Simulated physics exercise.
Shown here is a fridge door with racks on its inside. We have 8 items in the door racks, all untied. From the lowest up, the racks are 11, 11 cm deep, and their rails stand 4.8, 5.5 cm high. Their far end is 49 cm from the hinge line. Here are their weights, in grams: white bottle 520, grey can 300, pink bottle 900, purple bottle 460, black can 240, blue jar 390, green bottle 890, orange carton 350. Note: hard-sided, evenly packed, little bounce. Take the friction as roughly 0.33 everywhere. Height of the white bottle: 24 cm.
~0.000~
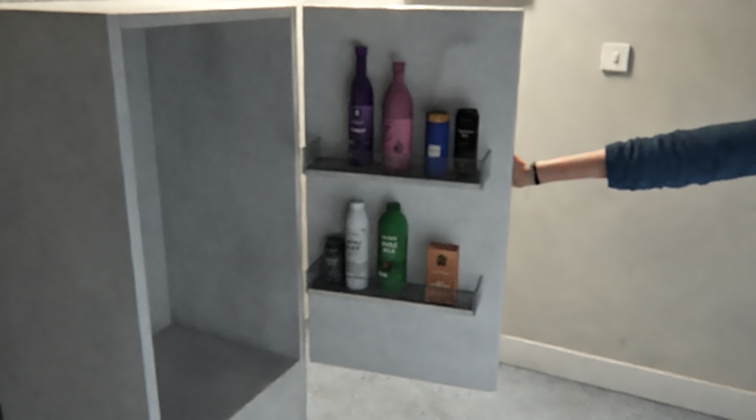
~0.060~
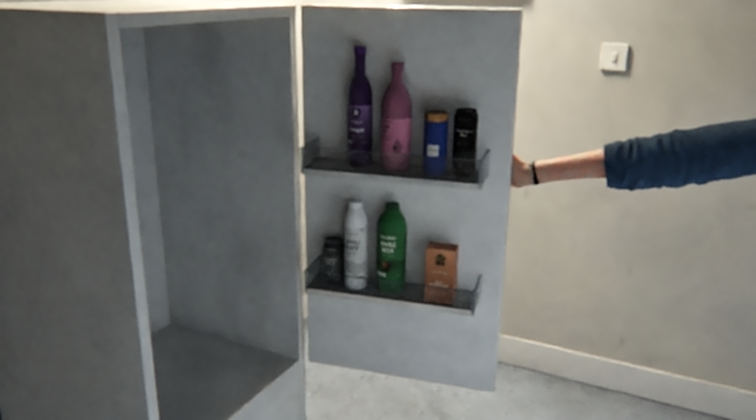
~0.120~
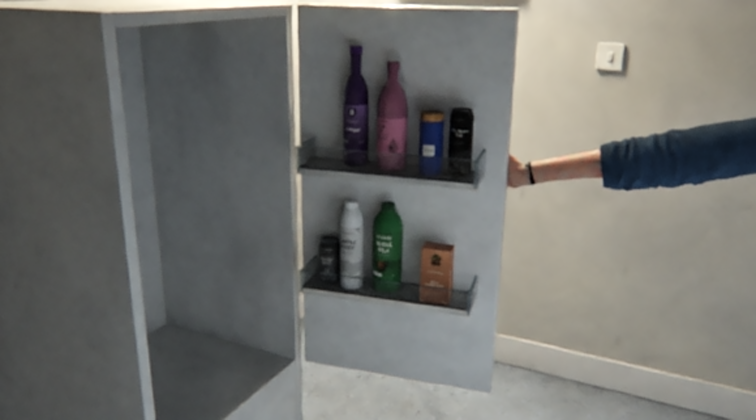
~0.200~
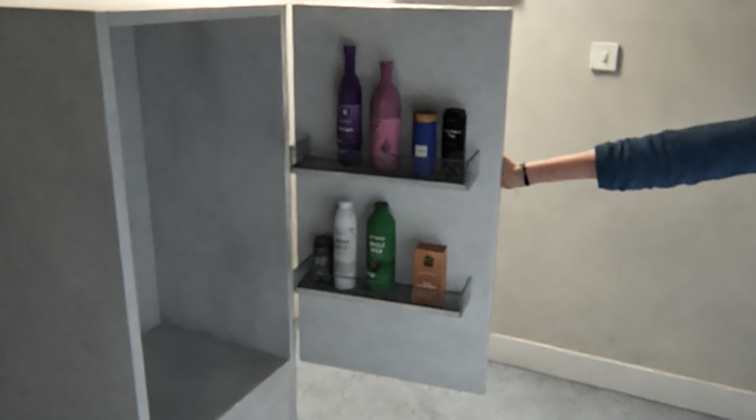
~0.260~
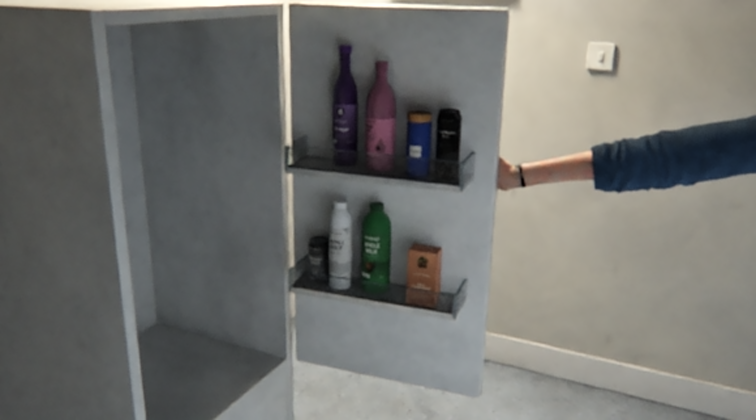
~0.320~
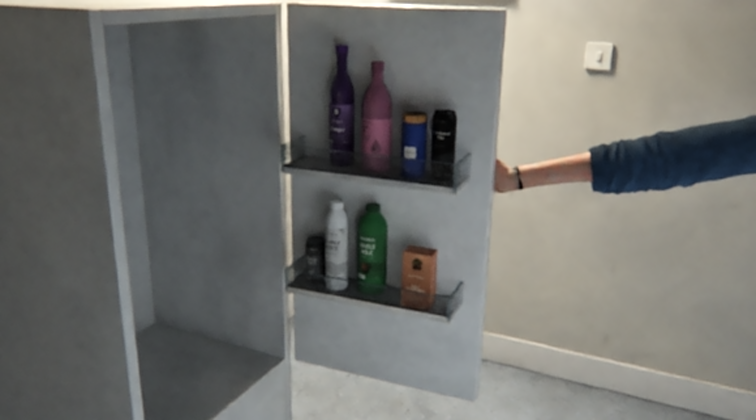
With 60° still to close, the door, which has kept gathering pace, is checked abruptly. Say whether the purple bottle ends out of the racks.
It never escapes.
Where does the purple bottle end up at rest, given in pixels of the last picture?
It ends up at about (308, 111).
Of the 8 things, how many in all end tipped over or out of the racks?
0.
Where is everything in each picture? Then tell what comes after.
In the first frame, door 100° open; purple bottle (361, 107); white bottle (357, 245).
In the second frame, door 100° open; pink bottle (397, 116); black can (465, 143).
In the third frame, door 99° open; blue jar (431, 143); green bottle (388, 246).
In the fourth frame, door 98° open; orange carton (430, 274); white bottle (345, 244).
In the fifth frame, door 96° open; grey can (319, 260); pink bottle (381, 116).
In the sixth frame, door 93° open; purple bottle (342, 106); black can (444, 146).
Around 0.82 s, door 60° open; black can at 5° to upright; orange carton at 8° to upright; blue jar shifted 2 cm.
Around 1.02 s, door 60° open; purple bottle at 3° to upright near (305, 110); orange carton at 5° to upright; black can at 4° to upright.
Finally (2.1 s), all 8 still in place (within 5 cm). In the last view, purple bottle near (308, 111).
